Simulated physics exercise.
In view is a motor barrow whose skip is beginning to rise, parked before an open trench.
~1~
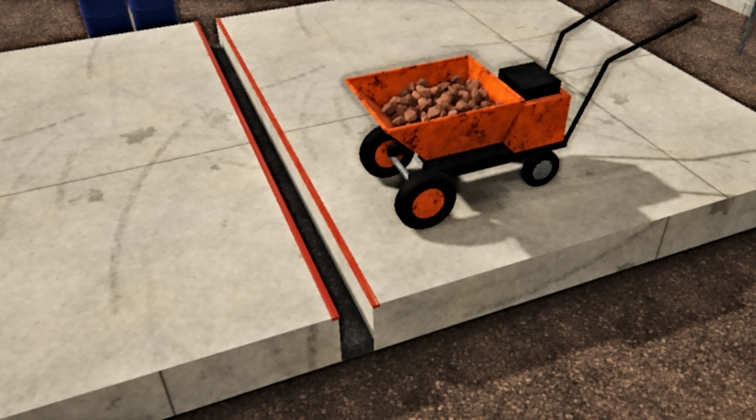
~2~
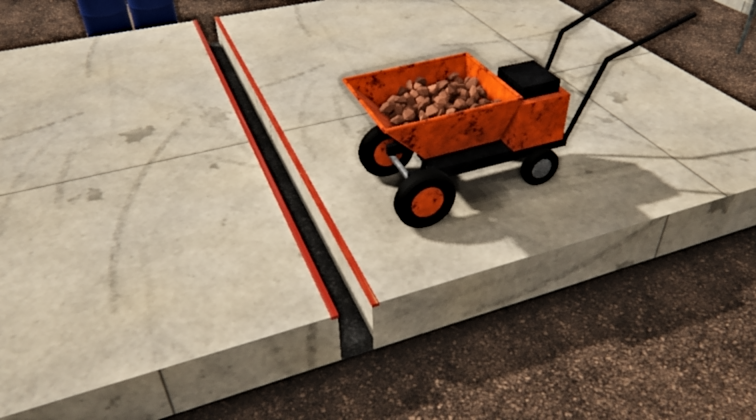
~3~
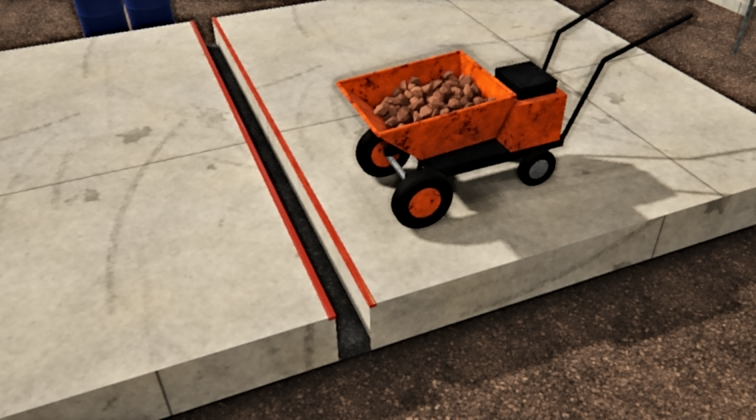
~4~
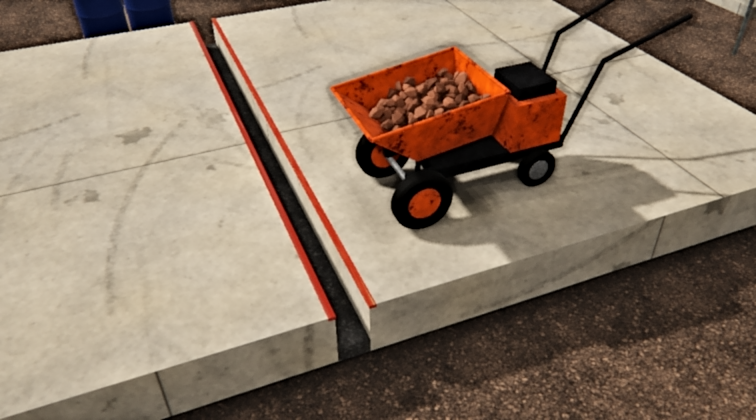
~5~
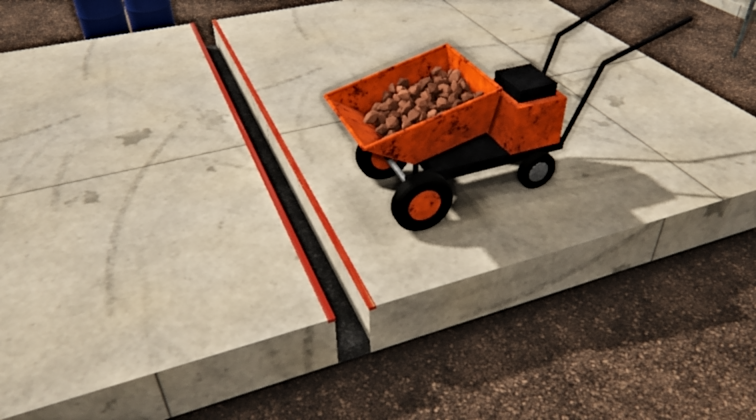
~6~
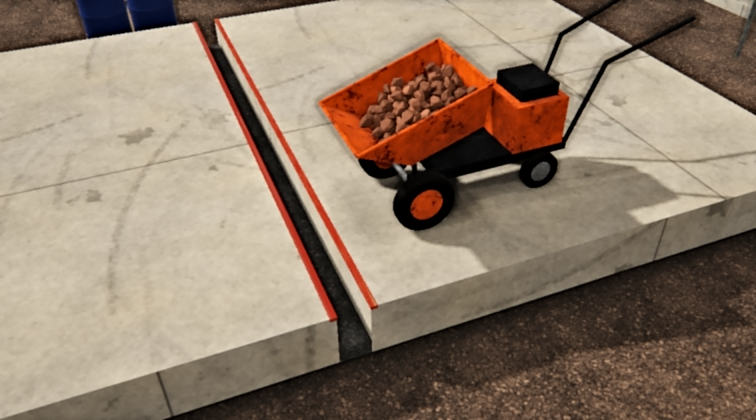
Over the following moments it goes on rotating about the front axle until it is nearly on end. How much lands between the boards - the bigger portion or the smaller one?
Result: Mostly in.
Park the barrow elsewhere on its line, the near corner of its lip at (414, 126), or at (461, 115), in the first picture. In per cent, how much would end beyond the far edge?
10 and 0 in a hundred, in that order.
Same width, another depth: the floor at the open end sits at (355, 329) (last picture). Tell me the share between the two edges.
Roughly 40 in a hundred.
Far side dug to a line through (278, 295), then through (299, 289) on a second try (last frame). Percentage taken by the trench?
Close to 100 per cent in the first, close to 90 per cent in the second.
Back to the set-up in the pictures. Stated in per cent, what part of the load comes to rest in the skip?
My estimate is about 0 per cent.
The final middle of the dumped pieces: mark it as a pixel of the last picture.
The centre comes to rest near (302, 238).
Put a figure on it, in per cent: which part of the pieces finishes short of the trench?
Around 0 %.
Soon, skip tipped steeply; all in the skip.
A while on, skip tipped right over; most in the skip; a small part in or heaped over the trench; a small part beyond it.
Towards the end, skip tipped right over; a small part in the skip; about half in or heaped over the trench; about a third beyond it.
Finally, skip tipped right over; a stray few in the skip; about two thirds in or heaped over the trench; about a third beyond it.
